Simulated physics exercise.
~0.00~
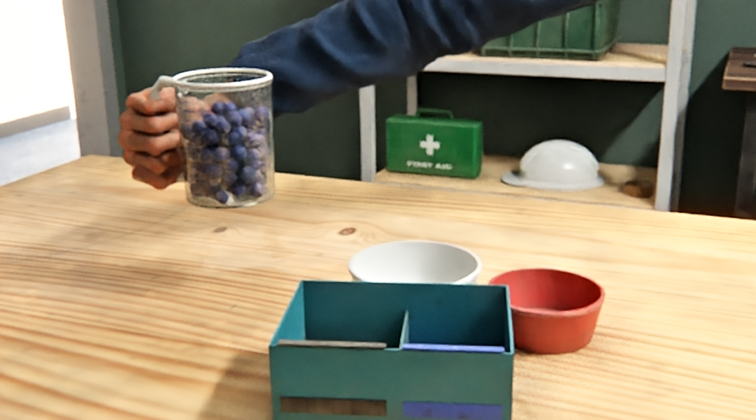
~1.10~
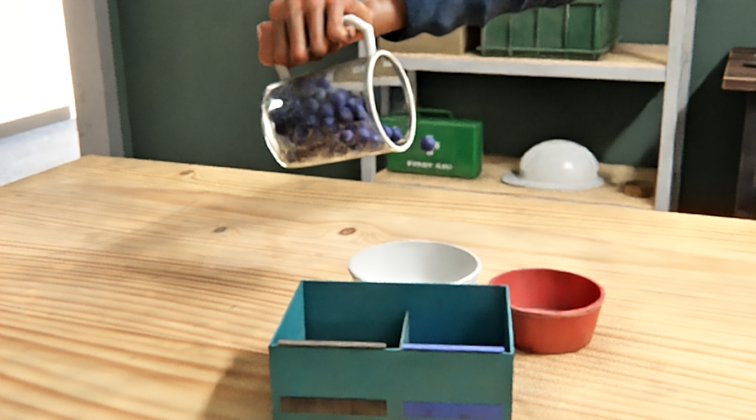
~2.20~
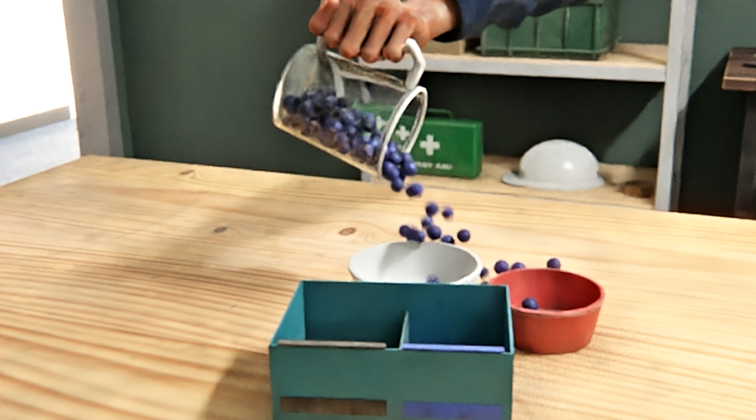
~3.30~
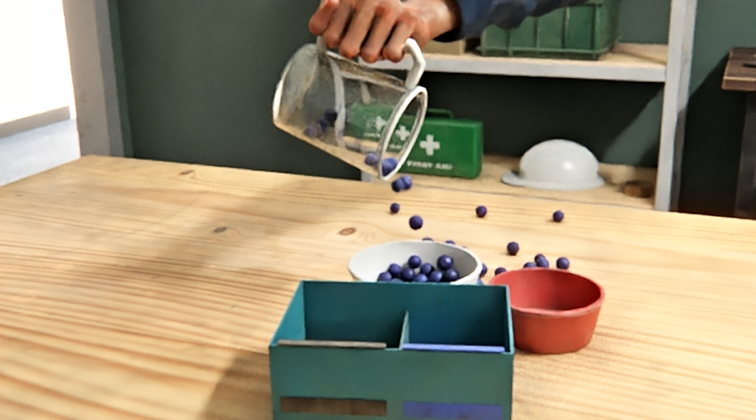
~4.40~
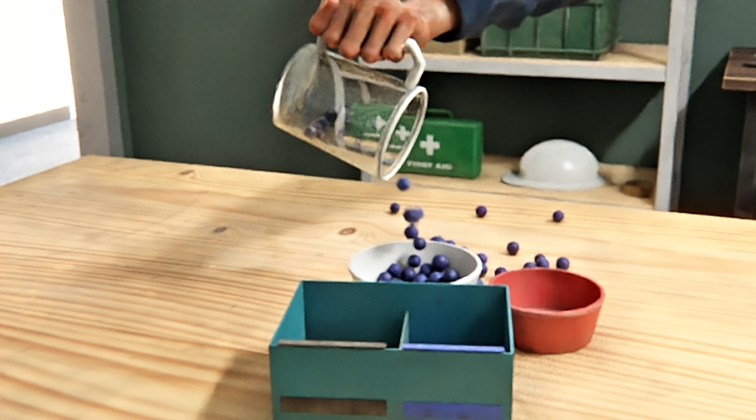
A hand tips a glass jug, spilling blueberries into a white bowl and across the table.
